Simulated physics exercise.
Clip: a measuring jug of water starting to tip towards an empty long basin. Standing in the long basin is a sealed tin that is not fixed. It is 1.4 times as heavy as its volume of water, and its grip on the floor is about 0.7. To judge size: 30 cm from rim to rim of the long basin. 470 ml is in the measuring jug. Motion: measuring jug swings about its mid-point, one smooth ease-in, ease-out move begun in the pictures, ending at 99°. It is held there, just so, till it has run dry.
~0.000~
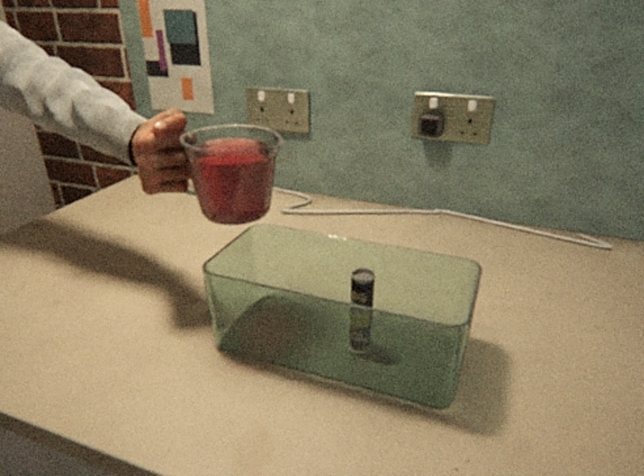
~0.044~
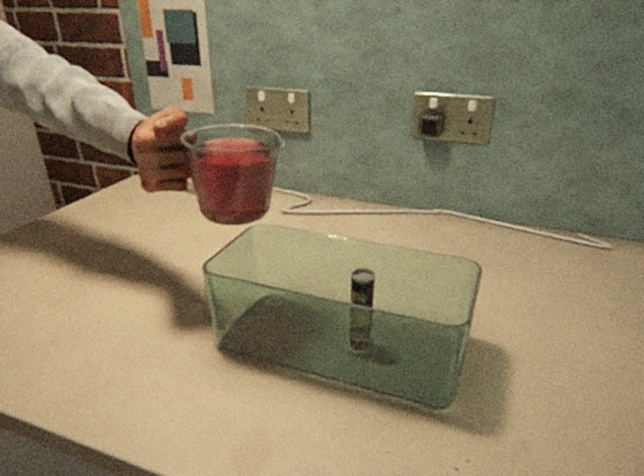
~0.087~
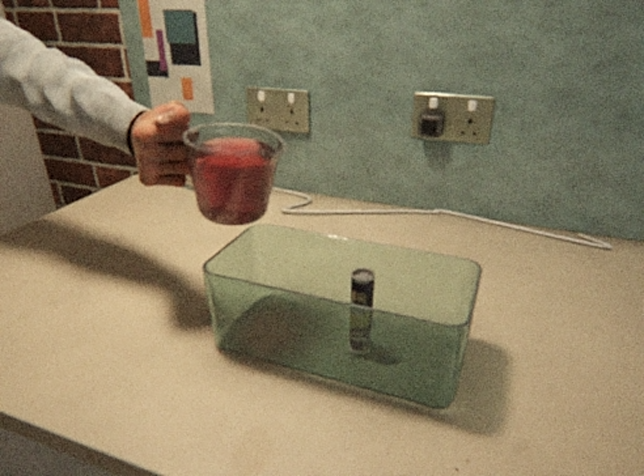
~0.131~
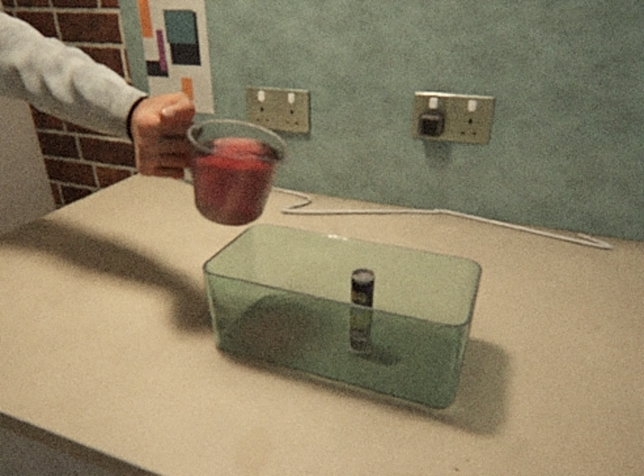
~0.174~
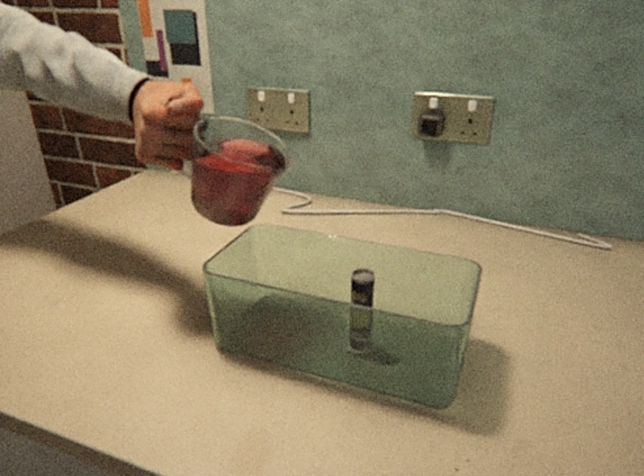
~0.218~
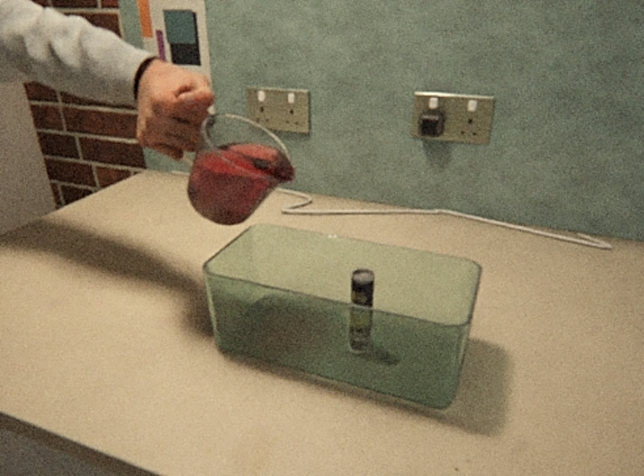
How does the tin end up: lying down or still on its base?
It ends up still on its base.
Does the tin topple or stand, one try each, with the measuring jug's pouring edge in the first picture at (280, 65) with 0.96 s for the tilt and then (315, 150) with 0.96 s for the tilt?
First it tips over; then it tips over.
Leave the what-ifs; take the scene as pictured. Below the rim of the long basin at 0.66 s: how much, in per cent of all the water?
86 per cent or thereabouts.
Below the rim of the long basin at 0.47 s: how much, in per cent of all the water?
Some 36 per cent.
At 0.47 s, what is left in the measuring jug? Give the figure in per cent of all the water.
Near 42 in a hundred.
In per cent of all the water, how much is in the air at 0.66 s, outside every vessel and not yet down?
Around 6 percent of the liquid.
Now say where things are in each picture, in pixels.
It leans 0°; its right rim is at (282, 144); the water meets the walls at (198, 144) and (273, 153); the long basin's rim runs from (229, 246) to (476, 294); the tin's top is at (363, 278), in the first picture.
It leans 2°; its right rim is at (283, 146); the water meets the walls at (199, 143) and (273, 153), in the second picture.
It leans 6°; its right rim is at (285, 151); the water meets the walls at (200, 142) and (275, 155), in the third picture.
It leans 13°; its right rim is at (289, 159); the water meets the walls at (203, 143) and (279, 158), in the fourth picture.
It leans 22°; its right rim is at (292, 169); the water meets the walls at (207, 146) and (286, 162), in the fifth picture.
It leans 33°; its right rim is at (294, 182); the water meets the walls at (206, 151) and (293, 171); 1 per cent is over the edge, in the sixth picture.
After 0.47 s the tilt is 93° and 43 per cent is still to pour; the tin stands where it began.
After 0.66 s the tilt is 99° and 8 per cent is still to pour; the tin stands where it began.
After 0.85 s the tilt is 99° and 1 per cent is still to pour; the tin stands where it began.
After 1.06 s the tilt is 99° and 0 per cent is still to pour; the tin stands where it began.
In the end the tin stands where it began.
